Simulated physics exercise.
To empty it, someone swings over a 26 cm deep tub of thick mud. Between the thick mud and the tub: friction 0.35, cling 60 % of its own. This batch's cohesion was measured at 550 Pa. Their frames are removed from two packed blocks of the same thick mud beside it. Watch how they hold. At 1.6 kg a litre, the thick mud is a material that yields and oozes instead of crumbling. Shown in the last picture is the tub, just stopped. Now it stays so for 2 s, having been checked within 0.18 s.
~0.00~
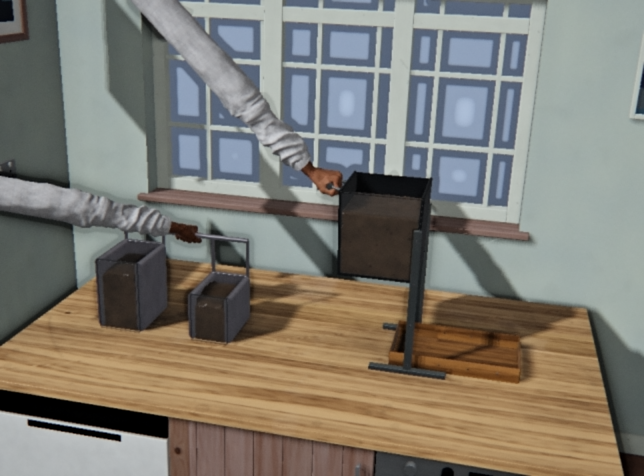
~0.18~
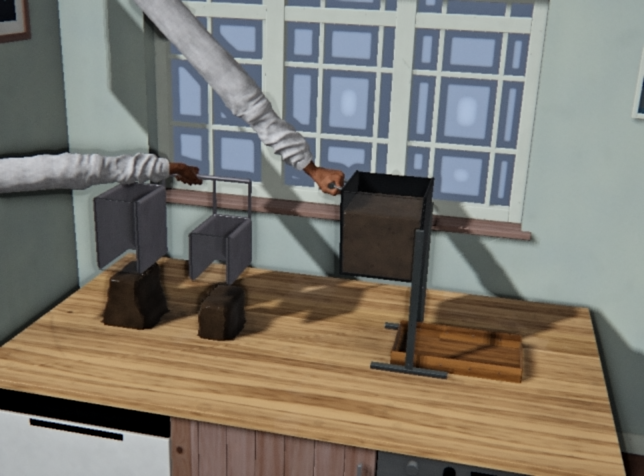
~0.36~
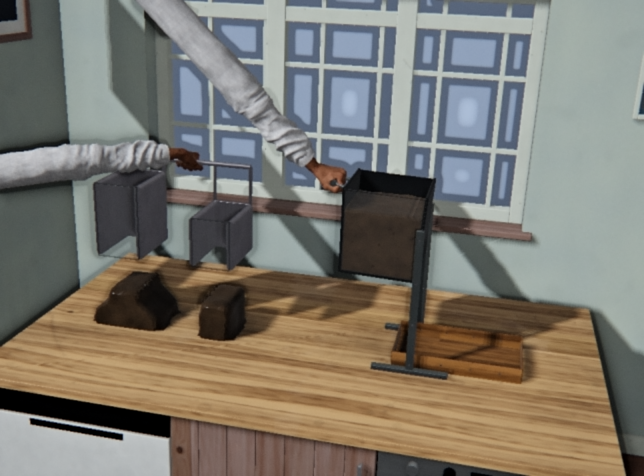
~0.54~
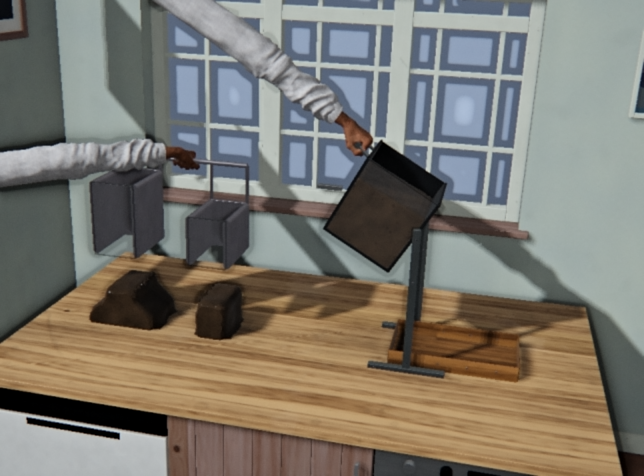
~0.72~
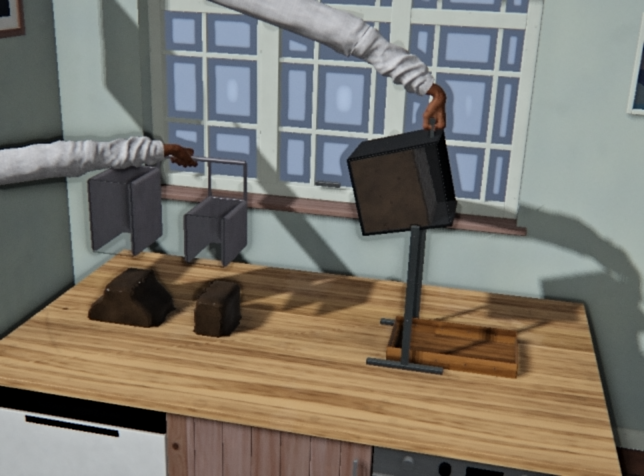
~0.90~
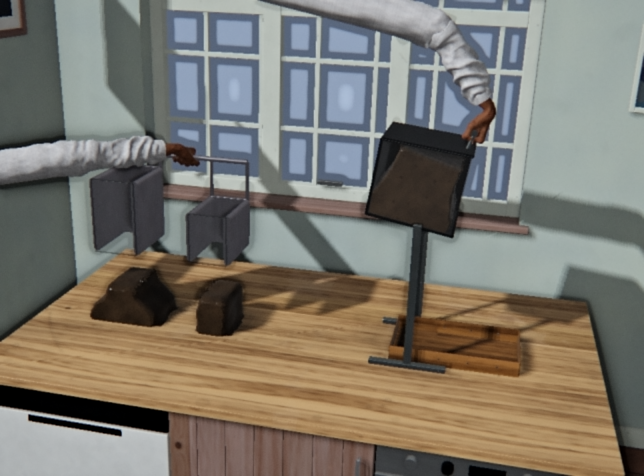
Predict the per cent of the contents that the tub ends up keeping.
The tub ends up keeping roughly 39 %.
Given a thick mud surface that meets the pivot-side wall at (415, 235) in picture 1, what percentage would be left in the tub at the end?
Then about 50 %.
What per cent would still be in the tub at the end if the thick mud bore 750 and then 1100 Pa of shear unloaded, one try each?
First 45 %, second 70 %.
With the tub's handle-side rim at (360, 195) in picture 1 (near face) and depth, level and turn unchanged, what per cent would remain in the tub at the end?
The tub would end up holding some 55 % of it.
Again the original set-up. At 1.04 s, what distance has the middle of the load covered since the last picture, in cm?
Measured shift, roughly 8 cm.
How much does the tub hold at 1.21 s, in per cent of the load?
Near 45 %.
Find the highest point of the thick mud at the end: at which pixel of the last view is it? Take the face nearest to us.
It ends up highest close to (397, 196).
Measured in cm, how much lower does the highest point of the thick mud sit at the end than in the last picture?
14 cm.
After 1.04 s, the tub is at 98 degrees and holds 74 %.
After 1.21 s, the tub is at 98 degrees and holds 44 %.
After 1.38 s, the tub is at 98 degrees and holds 39 %.
After 1.55 s, the tub is at 98 degrees and holds 39 %.
After 2.90 s, at the end, the tub is at 98 degrees and holds 39 %.
